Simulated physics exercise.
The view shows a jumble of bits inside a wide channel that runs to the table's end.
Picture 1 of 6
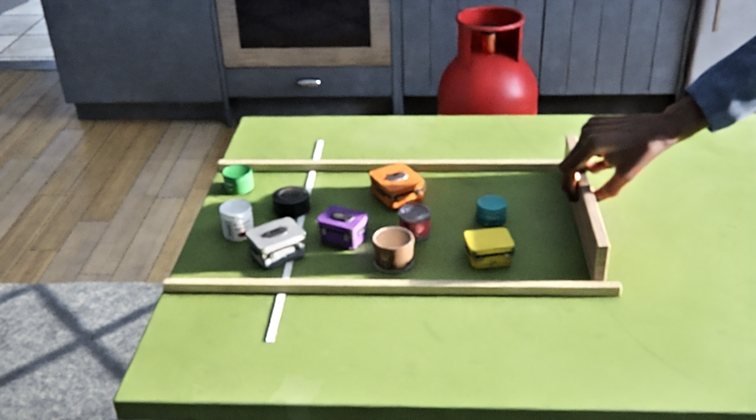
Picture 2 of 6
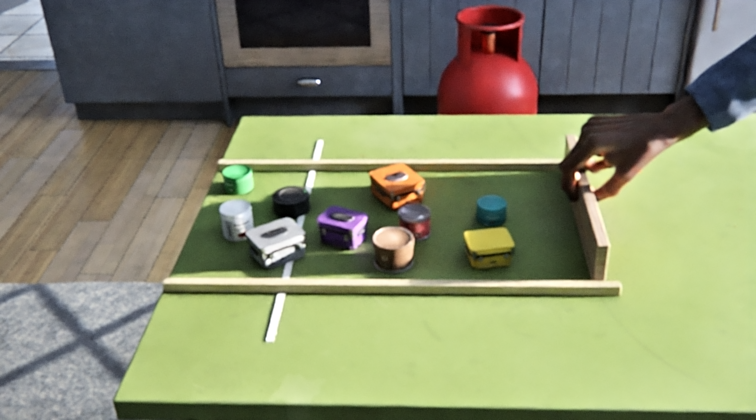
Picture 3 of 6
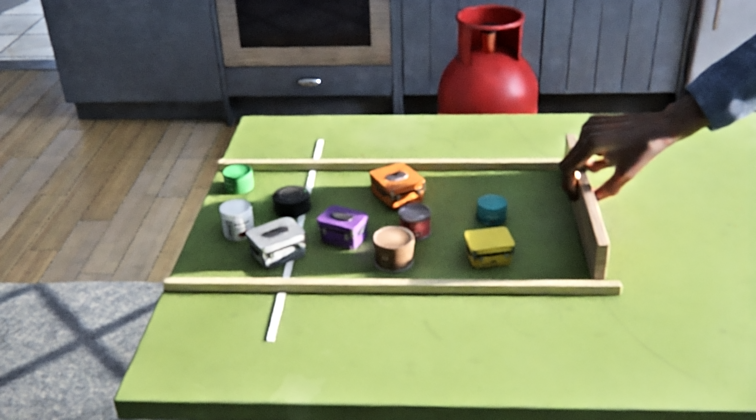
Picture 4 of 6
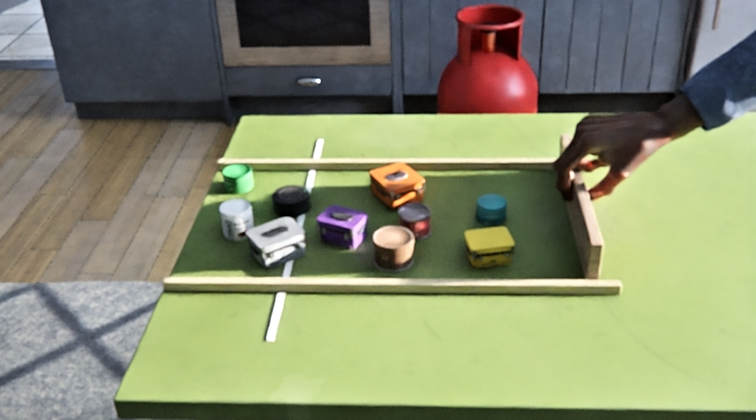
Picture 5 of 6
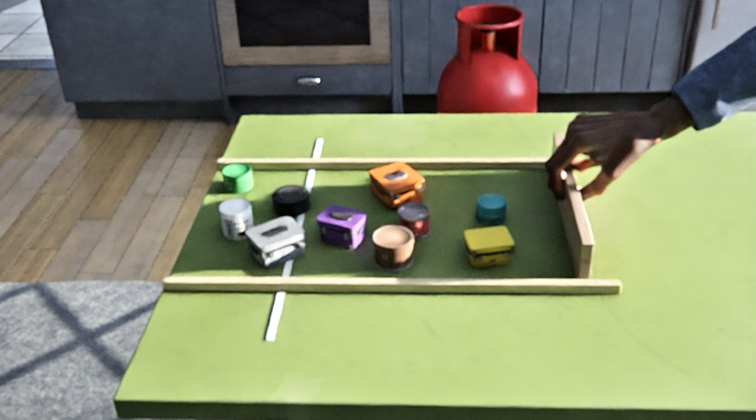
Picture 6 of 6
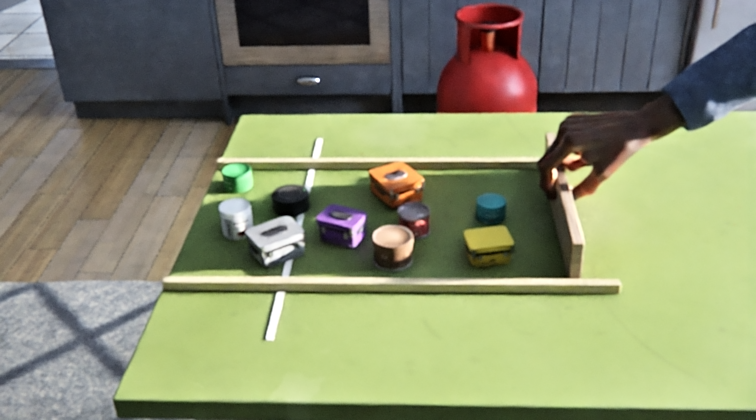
On a green table in a kitchen, small tubs, tins and cases sit scattered between two wooden rails, with a white strip crossing near the left. A hand at the right grips an upright board, holds it almost still, then slides it slightly left, while the scattered items stay put.
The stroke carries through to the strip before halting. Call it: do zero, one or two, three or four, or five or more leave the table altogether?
Zero.
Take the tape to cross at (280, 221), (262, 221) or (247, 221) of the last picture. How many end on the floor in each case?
Taken one after another, the numbers are 0, 1 and 2.
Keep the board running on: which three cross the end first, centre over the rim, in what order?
Order, earliest first: White tub, grey case, green tub.
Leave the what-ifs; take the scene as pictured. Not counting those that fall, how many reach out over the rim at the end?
It would come to 0.
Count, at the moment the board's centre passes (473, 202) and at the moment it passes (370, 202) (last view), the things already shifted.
I count 2 first and 7 after.
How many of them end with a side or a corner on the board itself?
It's 4.
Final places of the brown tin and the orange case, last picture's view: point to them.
The first sits around (246, 261), while the other sits around (288, 180).
Soon after, none off yet; green tub at rest near (238, 178); white tub at rest near (237, 219); grey case at rest near (276, 243).
In the end, the number that fall off is zero.
